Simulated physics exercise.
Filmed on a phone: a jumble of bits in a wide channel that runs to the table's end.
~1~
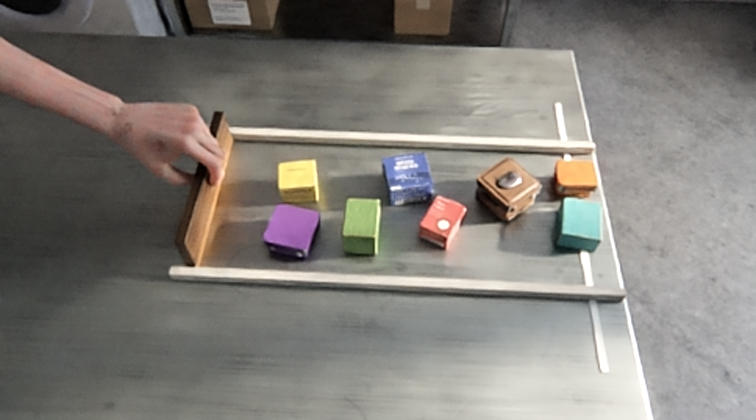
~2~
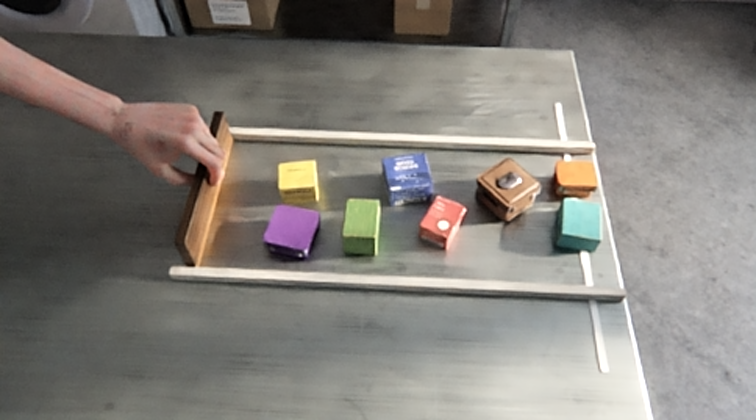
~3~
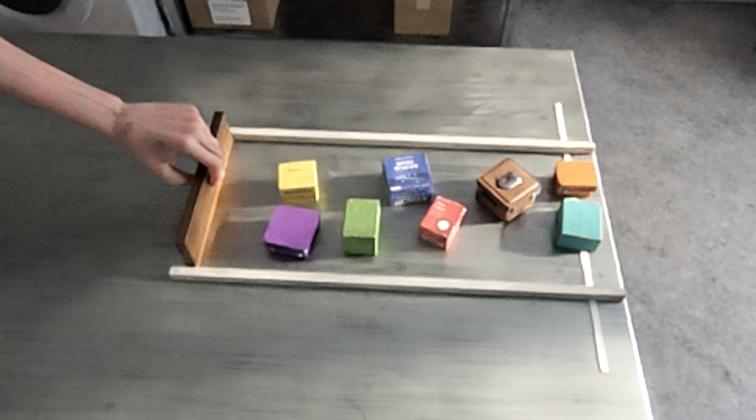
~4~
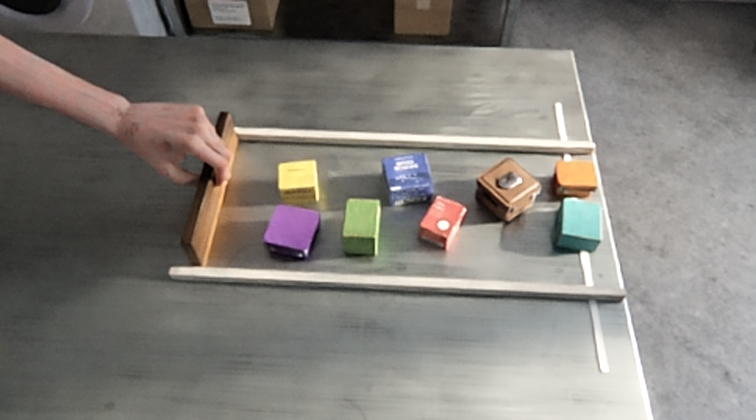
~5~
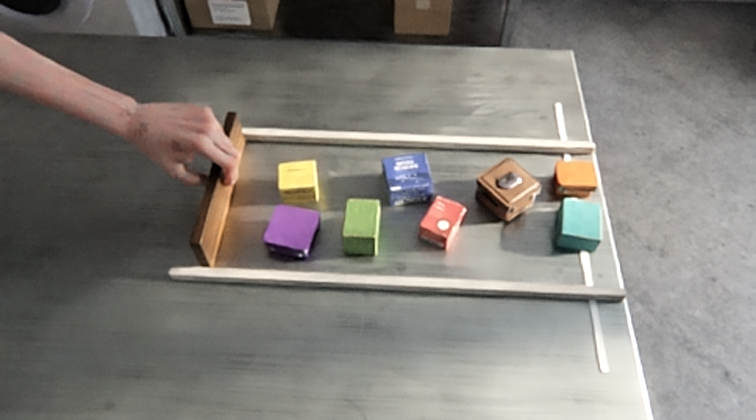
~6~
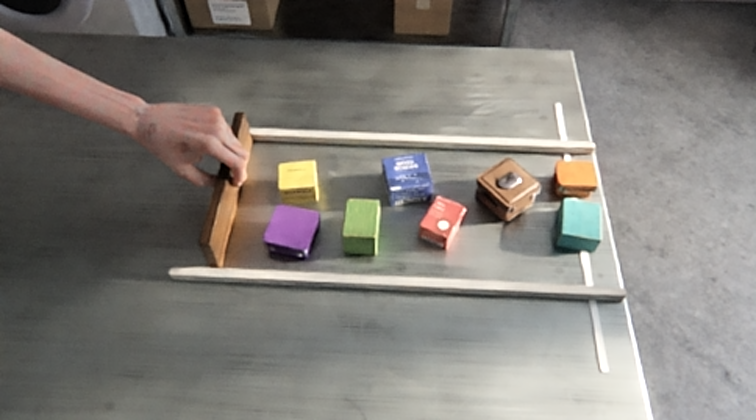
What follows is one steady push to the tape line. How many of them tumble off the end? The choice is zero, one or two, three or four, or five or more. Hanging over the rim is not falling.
The number that fall off is five or more.
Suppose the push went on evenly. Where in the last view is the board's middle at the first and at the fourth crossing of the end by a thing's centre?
First at (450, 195), next at (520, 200).
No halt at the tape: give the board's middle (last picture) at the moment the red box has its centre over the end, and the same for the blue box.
Its middle is around (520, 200) and around (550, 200).
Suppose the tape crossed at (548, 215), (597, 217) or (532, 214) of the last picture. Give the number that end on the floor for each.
Try by try, 4, 8 and 4.
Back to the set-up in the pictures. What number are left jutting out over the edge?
Overhanging: 2.
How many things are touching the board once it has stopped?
That makes 2.
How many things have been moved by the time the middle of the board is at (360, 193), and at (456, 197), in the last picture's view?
At the one place 5, at the other 8.
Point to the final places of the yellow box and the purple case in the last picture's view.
About (597, 196), and the other about (609, 245).
Soon after, none off yet; orange case at rest near (574, 180); turquoise block at rest near (579, 225); brown case at rest near (506, 190).
In the end, the number that fall off is five or more; gone, green block, blue box, red box, brown case, turquoise block and orange case.
